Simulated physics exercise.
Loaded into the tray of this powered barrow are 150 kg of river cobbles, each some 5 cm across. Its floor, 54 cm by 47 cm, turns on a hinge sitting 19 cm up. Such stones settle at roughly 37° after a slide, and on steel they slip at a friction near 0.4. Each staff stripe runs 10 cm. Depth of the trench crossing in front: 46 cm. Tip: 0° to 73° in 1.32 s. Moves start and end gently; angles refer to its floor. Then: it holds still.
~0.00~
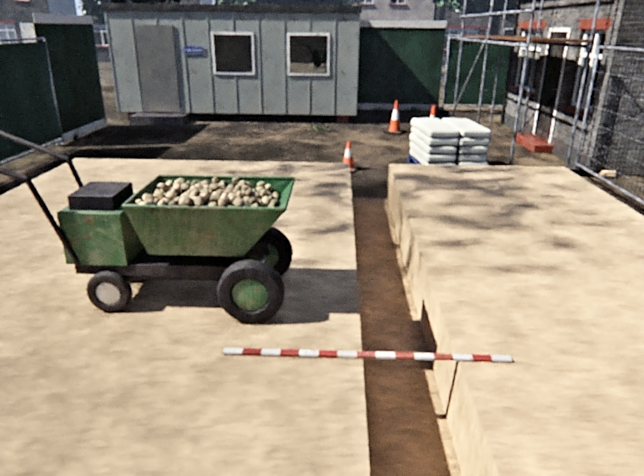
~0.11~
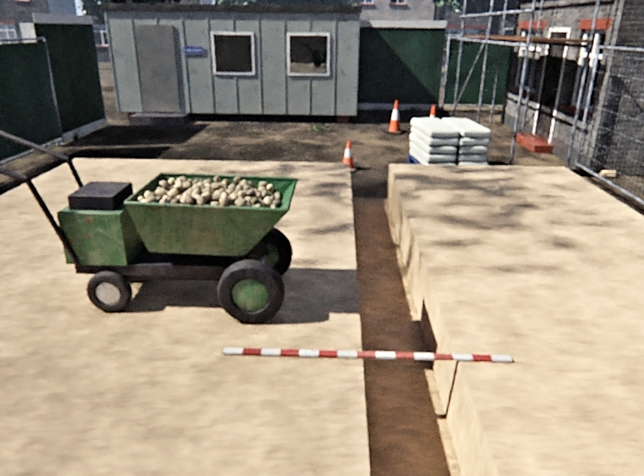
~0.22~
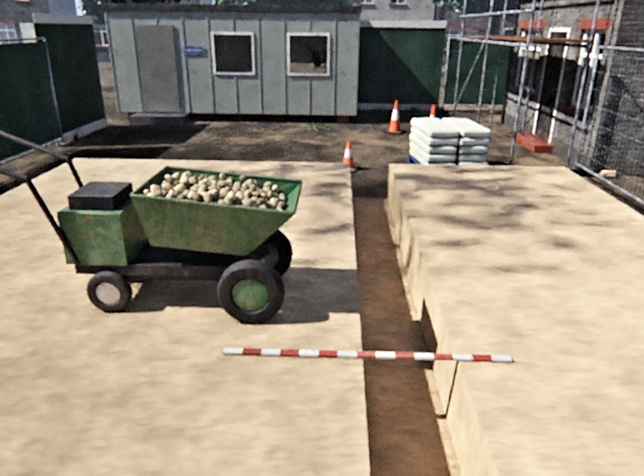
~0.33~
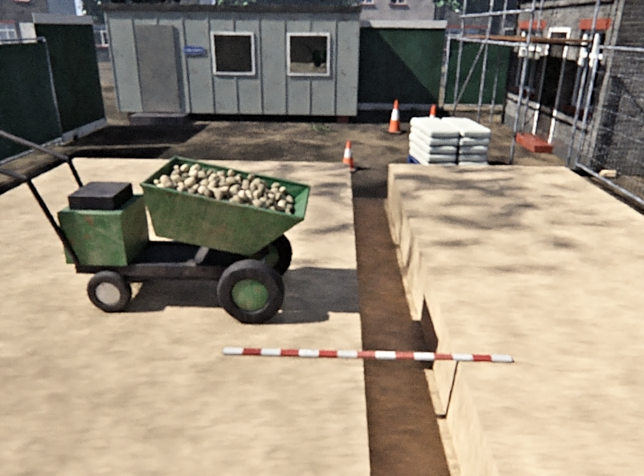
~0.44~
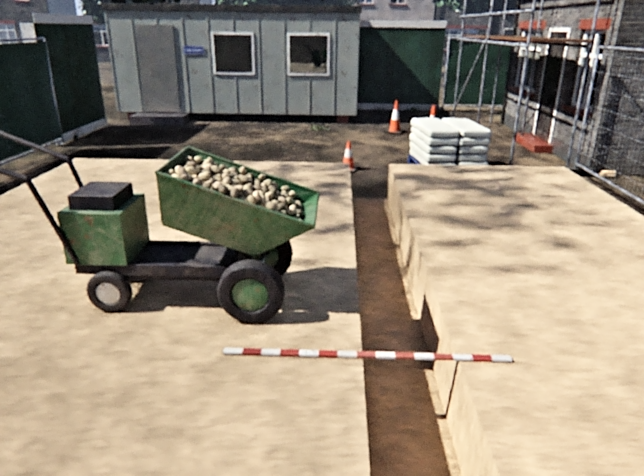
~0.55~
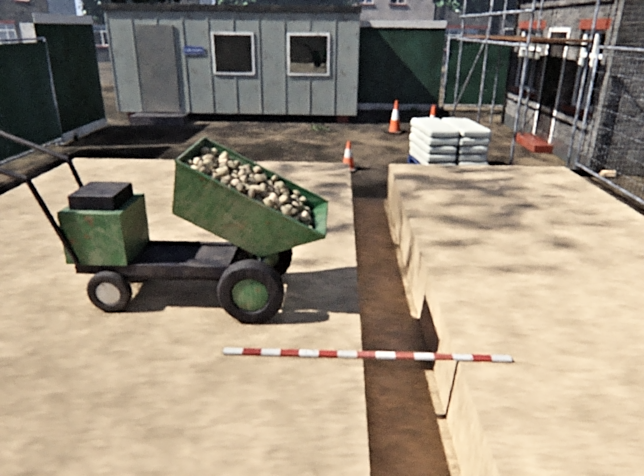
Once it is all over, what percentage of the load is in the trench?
Roughly 100 percent of the load is in the trench.
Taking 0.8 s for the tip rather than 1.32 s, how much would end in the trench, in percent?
Close to 100 percent, then.
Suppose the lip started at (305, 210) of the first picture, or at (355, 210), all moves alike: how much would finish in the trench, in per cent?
I'd say some 100 per cent and some 60 per cent.
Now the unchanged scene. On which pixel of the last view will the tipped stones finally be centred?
(398, 354).
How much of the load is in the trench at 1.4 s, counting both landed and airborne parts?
Close to 55 per cent has got there by then.
After 1.0 s the floor is at 62°; 99 % in the tray, 1 % short of the trench; the foremost stones are at (359, 269).
After 1.4 s the floor is at 73°; 44 % in the tray, 1 % short of the trench, 54 % in the trench; the foremost stones are at (429, 351).
After 1.8 s the floor is at 73°; 15 % in the tray, 1 % short of the trench, 84 % in the trench; the foremost stones are at (434, 376).
After 3.7 s the floor is at 73°; 0 % in the tray, 100 % in the trench; the foremost stones are at (436, 384).
